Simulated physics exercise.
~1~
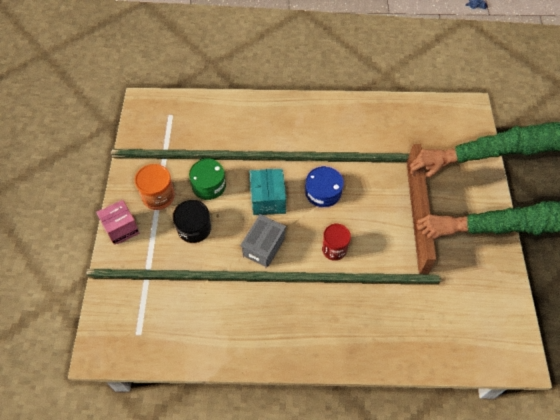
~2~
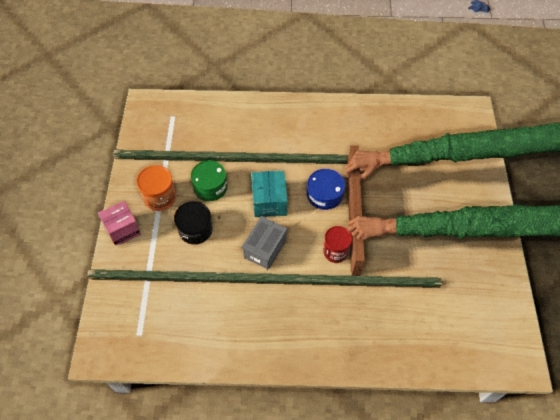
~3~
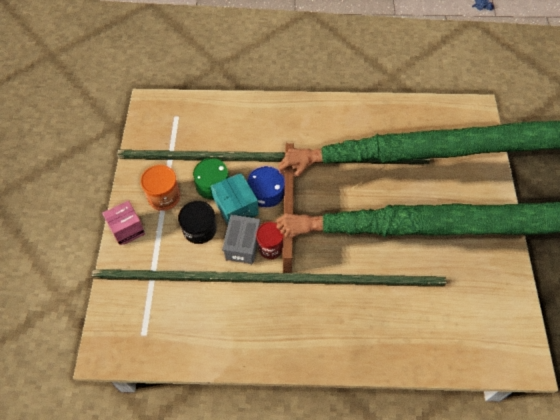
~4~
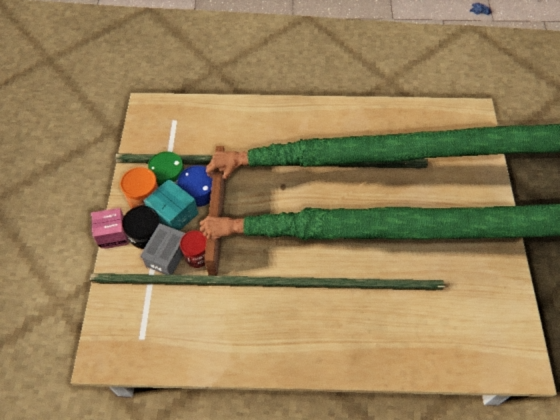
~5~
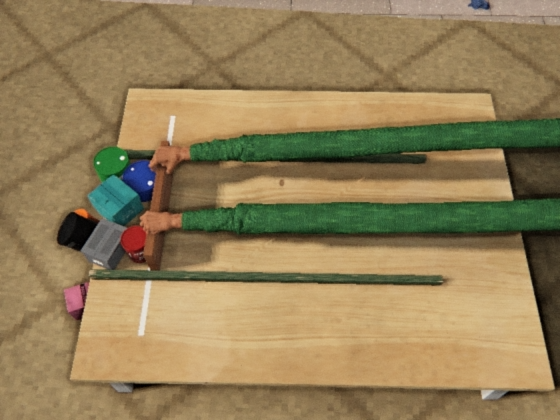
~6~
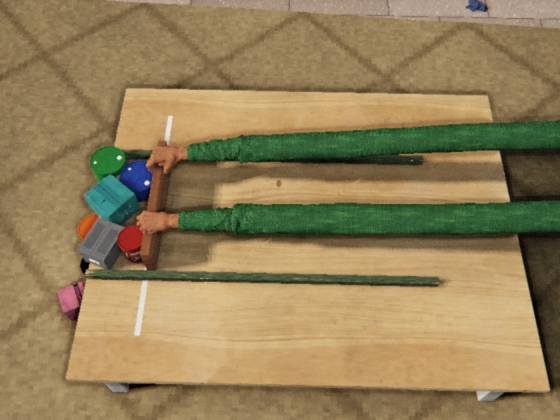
Two green-sleeved arms reach in from the right, holding an upright wooden plank on a pale table seen from above, with a white tape line near its left edge and green rods along both sides. Between them sit a blue canister, turquoise box, grey tote, red pail, and green, black and orange rounded containers, with a pink parcel farthest left. The hands slide the plank left, gathering the nearer things into a cluster. The crowded group is pushed across the tape toward the edge. The plank stops at the tape as the black and orange pails and pink parcel go over the left edge, while the others remain bunched beside it.
